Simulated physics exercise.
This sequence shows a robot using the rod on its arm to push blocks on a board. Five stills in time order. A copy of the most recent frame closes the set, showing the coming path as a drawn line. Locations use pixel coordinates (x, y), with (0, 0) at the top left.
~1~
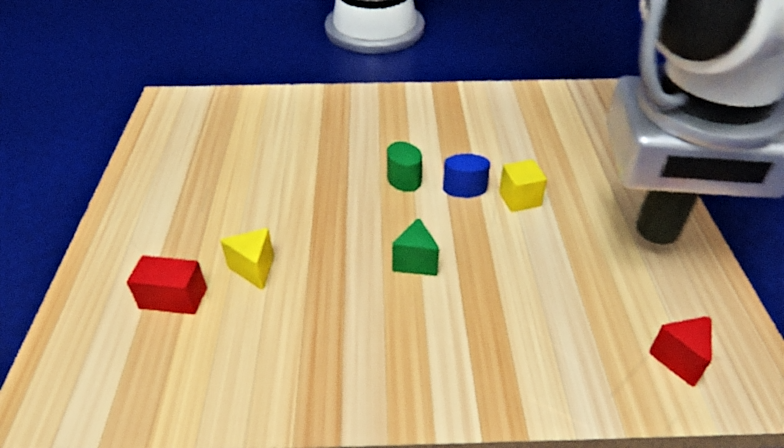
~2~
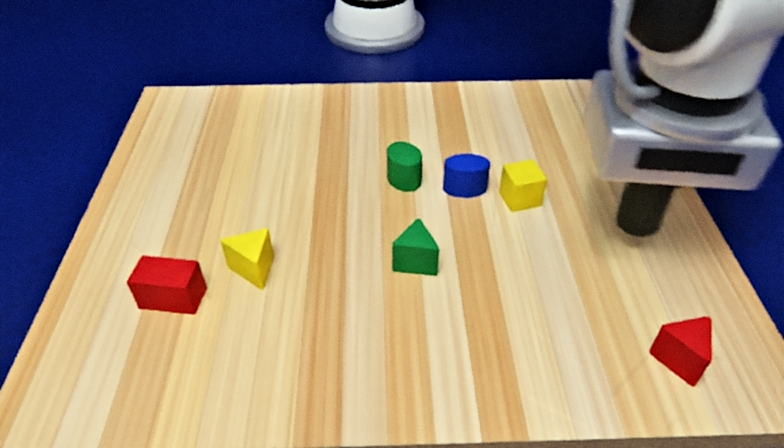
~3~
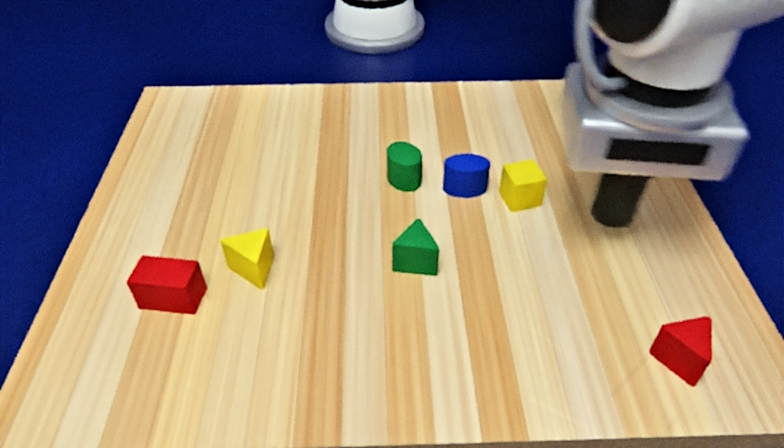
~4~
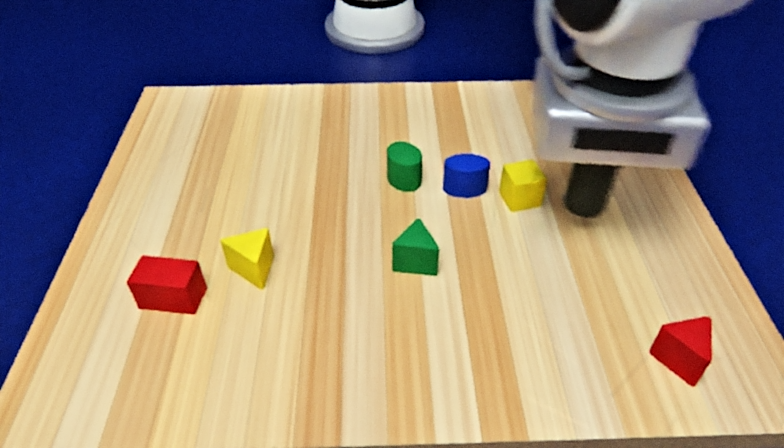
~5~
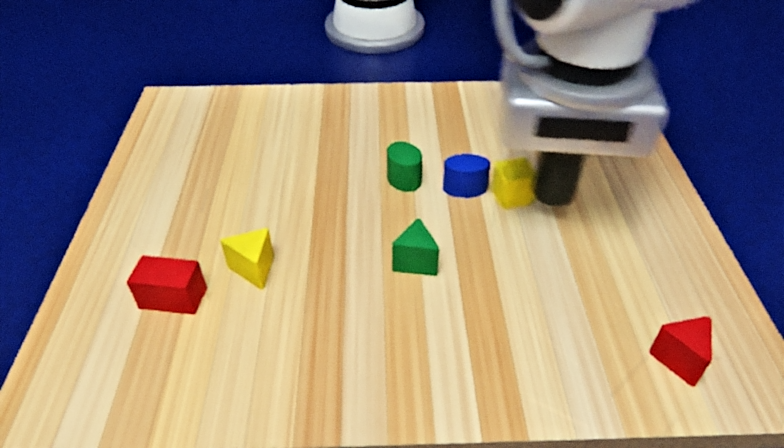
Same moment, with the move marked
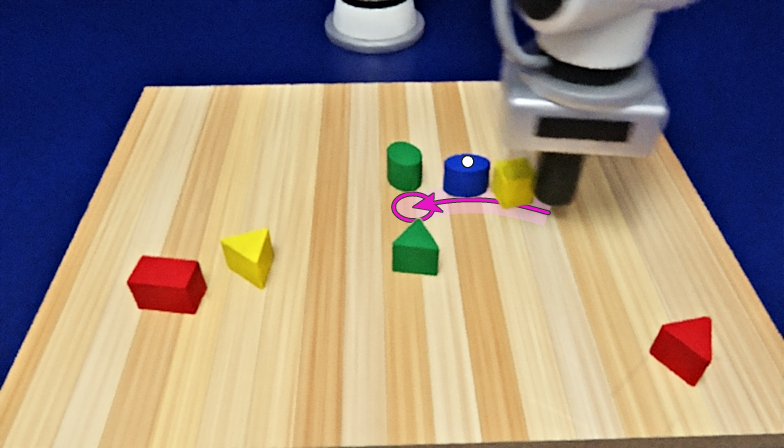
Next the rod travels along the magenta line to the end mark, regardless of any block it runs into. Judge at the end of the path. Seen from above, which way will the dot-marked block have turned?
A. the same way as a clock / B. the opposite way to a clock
B: The opposite way to a clock.
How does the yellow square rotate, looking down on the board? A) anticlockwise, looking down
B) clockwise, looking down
I'll go with B - clockwise, looking down.
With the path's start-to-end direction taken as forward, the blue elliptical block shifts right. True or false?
Verdict: True.
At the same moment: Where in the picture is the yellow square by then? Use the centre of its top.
It should be at (470, 148) by then.
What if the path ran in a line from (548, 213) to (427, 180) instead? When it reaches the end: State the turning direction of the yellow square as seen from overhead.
The block turns clockwise.
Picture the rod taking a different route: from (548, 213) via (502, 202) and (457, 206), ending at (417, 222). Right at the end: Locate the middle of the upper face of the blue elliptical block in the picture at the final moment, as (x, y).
Top centre: (440, 149).
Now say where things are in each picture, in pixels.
Rod's lower end (657, 231); green elliptical block (405, 152); blue elliptical block (468, 162); yellow square (525, 171), in the first picture.
Rod (636, 224); blocks still, in the second picture.
Rod (611, 215); blocks still, in the third picture.
Rod (584, 205); blocks still, in the fourth picture.
Rod (553, 195); green elliptical block (405, 152); blue elliptical block (468, 162); yellow square (516, 168), in the fifth picture.
Drawn move, from (548, 213) through (503, 202) and (457, 200) to (413, 207); the dot is on the blue elliptical block.
The first path, step by step. One third of the way, rod (505, 184); blue elliptical block (447, 153), turned 70° anticlockwise; yellow square (483, 151), turned 45° clockwise.
Two thirds of the way, rod (458, 182); blue elliptical block (438, 149), turned 100° anticlockwise; yellow square (470, 148), turned 100° clockwise.
At the end, rod (414, 189); green elliptical block still; blue elliptical block (435, 148), turned 80° anticlockwise; yellow square (470, 148), turned 100° clockwise.
